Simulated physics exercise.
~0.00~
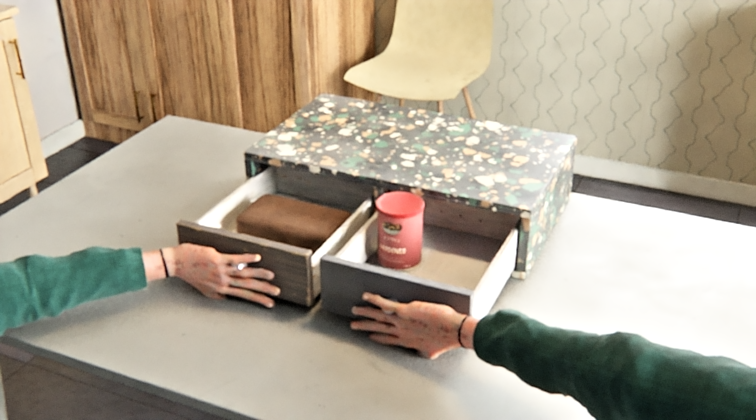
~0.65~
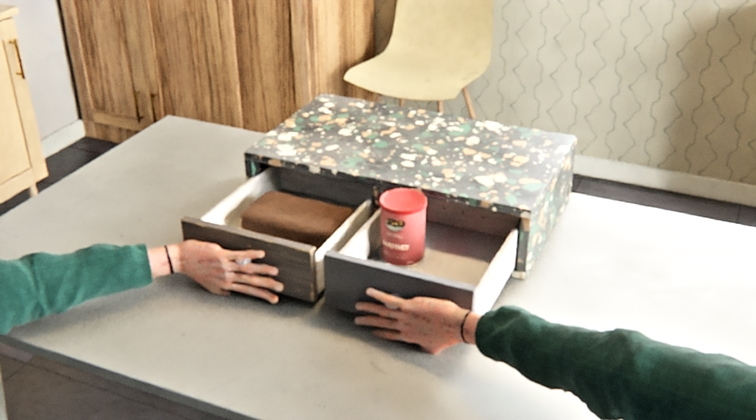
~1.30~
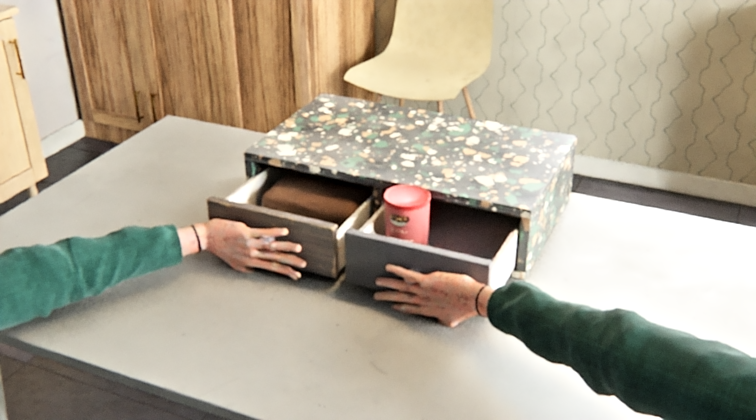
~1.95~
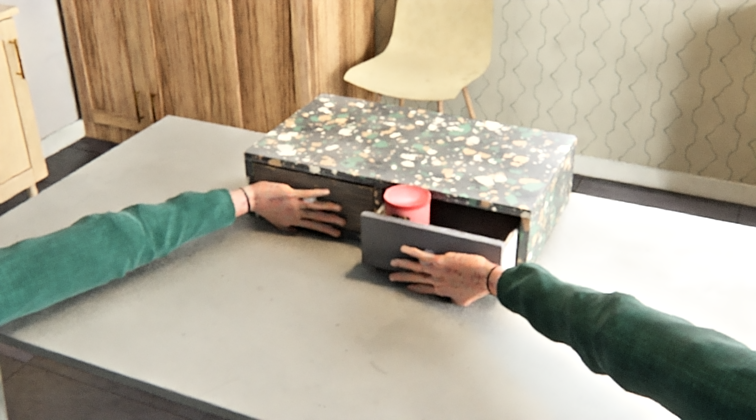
Two hands pushed in the open drawers of a small speckled chest, the left one holding a brown loaf-shaped item and the right one an upright red pot, until the left drawer shut flush while the right stayed partly open, the pot still showing.
